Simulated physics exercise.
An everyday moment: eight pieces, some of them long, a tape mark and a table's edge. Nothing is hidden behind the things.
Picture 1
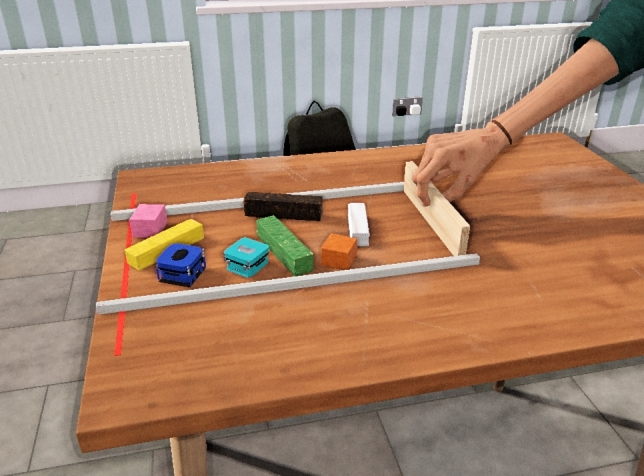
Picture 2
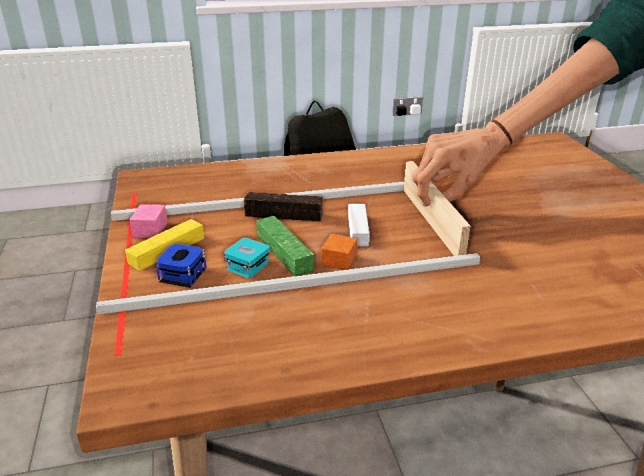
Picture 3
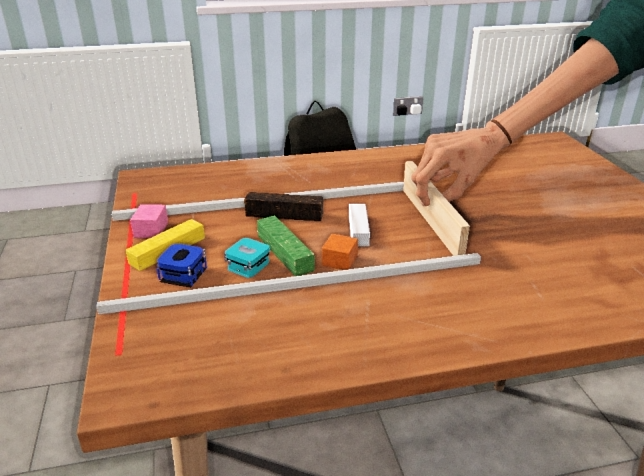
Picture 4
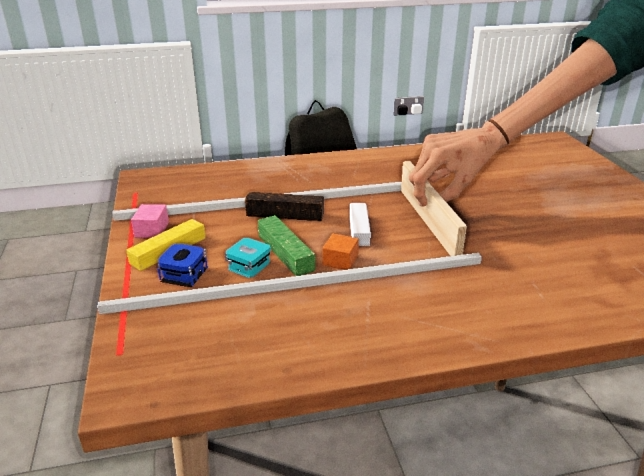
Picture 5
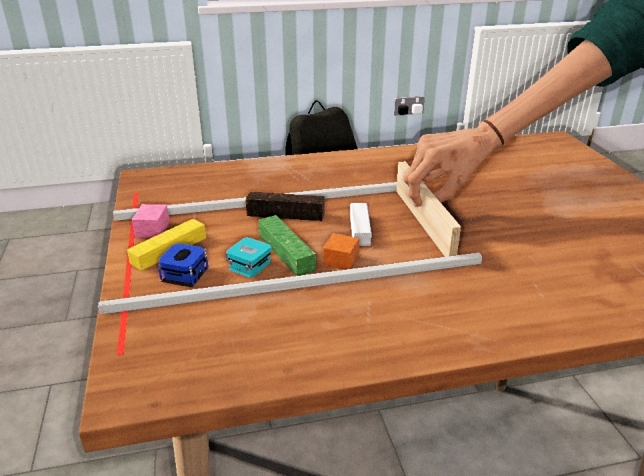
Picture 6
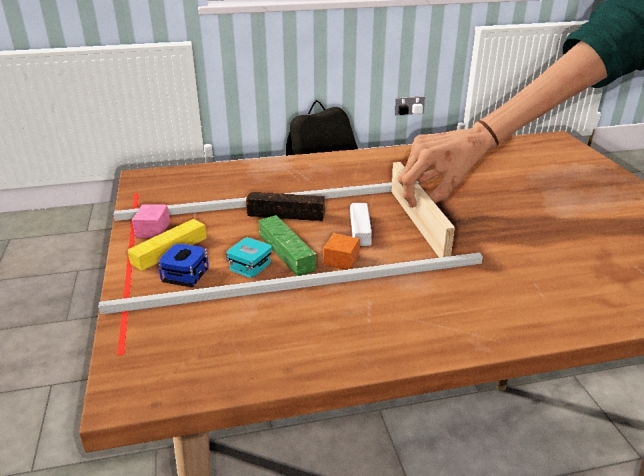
On a wooden table, a hand holds a pale board upright at the right end of two rails, with eight colourful objects lying between them; the hand then slides the board slightly left while the objects stay apparently still.
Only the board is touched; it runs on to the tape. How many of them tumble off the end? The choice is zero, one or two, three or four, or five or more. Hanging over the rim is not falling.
The number that fall off is five or more.
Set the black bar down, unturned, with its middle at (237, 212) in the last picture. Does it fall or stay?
Then it tumbles off.
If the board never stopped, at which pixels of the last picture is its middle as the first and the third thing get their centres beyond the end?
Near (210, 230) and (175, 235).
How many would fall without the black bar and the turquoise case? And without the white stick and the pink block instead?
The counts: 3 and 5.
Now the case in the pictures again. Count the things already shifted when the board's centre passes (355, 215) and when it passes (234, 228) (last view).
By then 1, and 8.
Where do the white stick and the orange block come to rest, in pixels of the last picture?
Near (120, 253) and (109, 284).
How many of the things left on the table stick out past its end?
Overhanging: 1.
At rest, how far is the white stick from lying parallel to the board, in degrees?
About 0°.
Soon after, none off yet; pink block at rest near (152, 221); yellow bar at rest near (169, 244); blue case at rest near (184, 265).
After that, none off yet; pink block displaced about its own width near (123, 226); yellow bar displaced a little near (154, 243); blue case displaced about its own width near (124, 271).
In the end, the number that fall off is five or more; gone, black bar, green bar, turquoise case, blue case, yellow bar and pink block.
